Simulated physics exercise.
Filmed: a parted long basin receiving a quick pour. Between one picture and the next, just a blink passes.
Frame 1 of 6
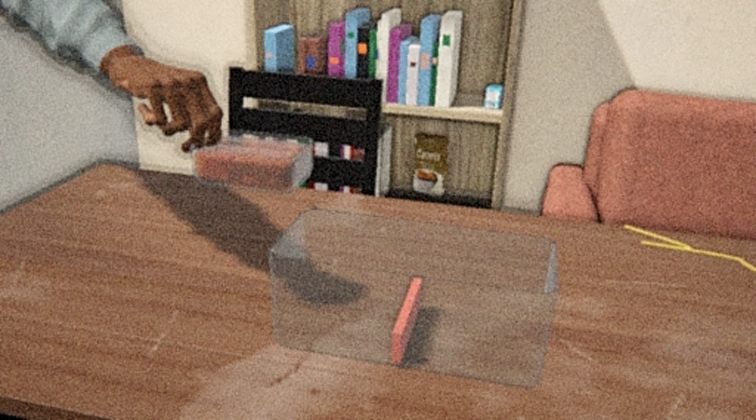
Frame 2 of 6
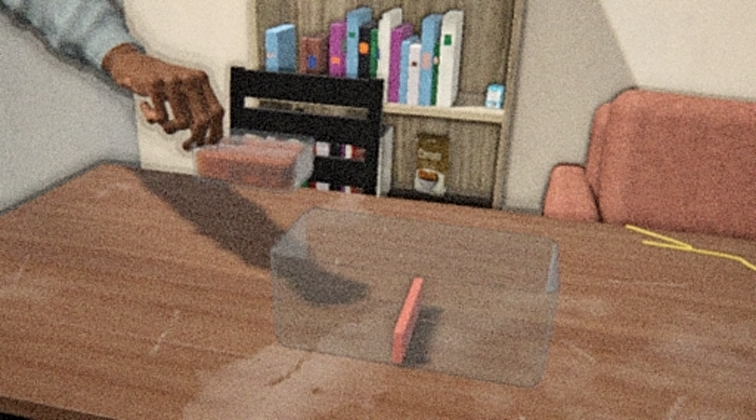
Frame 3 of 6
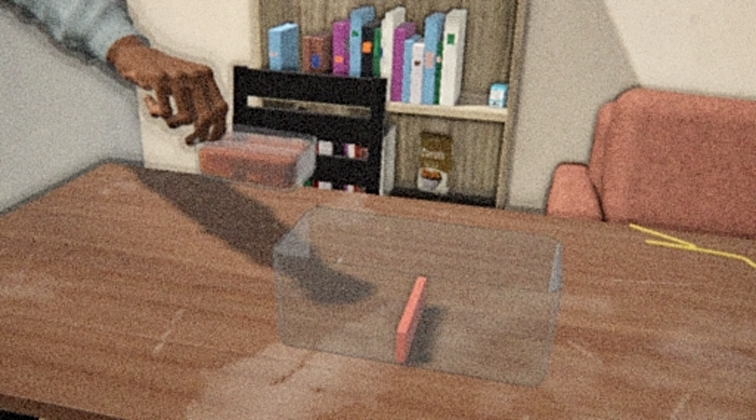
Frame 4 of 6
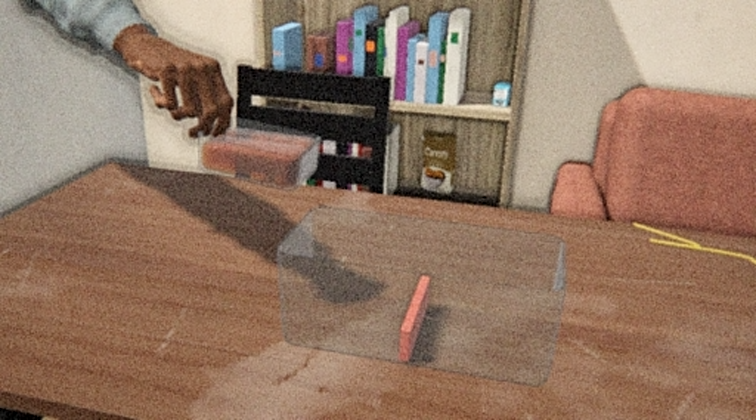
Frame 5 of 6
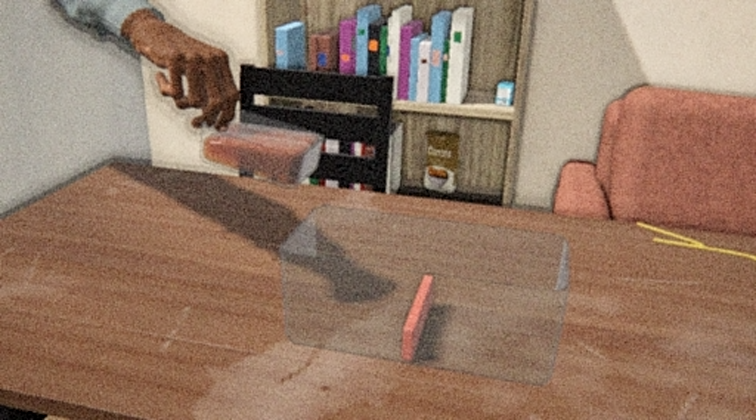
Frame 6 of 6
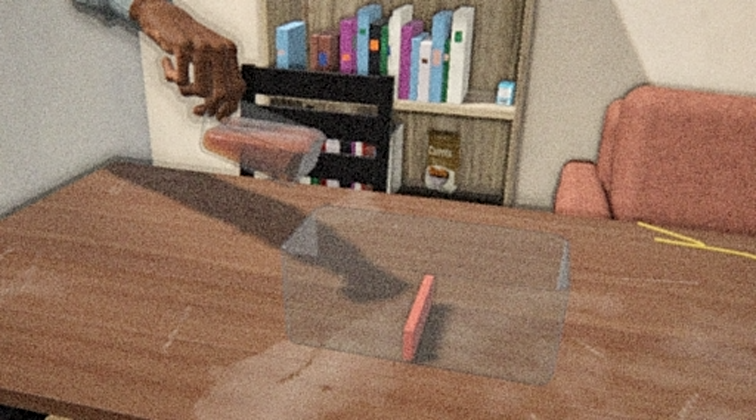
A hand above a small clear container of reddish liquid moved slightly right as the container gradually tilted to the right, near a see-through basin with a red divider standing on the wooden table.
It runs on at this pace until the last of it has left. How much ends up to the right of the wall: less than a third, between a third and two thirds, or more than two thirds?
Less than a third.
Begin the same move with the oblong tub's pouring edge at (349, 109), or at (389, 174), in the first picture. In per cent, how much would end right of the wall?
70 %, 95 %.
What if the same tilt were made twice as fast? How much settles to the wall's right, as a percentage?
I'd say roughly 15 in every hundred ends up there.
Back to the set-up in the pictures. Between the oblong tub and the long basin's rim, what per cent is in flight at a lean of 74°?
Roughly 30 in a hundred.
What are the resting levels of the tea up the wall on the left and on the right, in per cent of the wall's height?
Left of the wall 40 %, right of the wall 0 %.
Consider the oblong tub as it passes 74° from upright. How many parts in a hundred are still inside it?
I'd put it at some 15 in a hundred.
A moment on, the oblong tub is tipped part way and 16 per cent is still to pour, 51 is left of the wall and 1 right of it.
Next, the oblong tub is tipped right over and 1 per cent is still to pour, 92 is left of the wall and 4 right of it.
Then the oblong tub is tipped right over and 0 per cent is still to pour, 95 is left of the wall and 4 right of it.
Later the oblong tub is tipped right over and 0 per cent is still to pour, 95 is left of the wall and 4 right of it.
At rest 95 per cent lies left of the wall, 4 right of it and 0 outside.
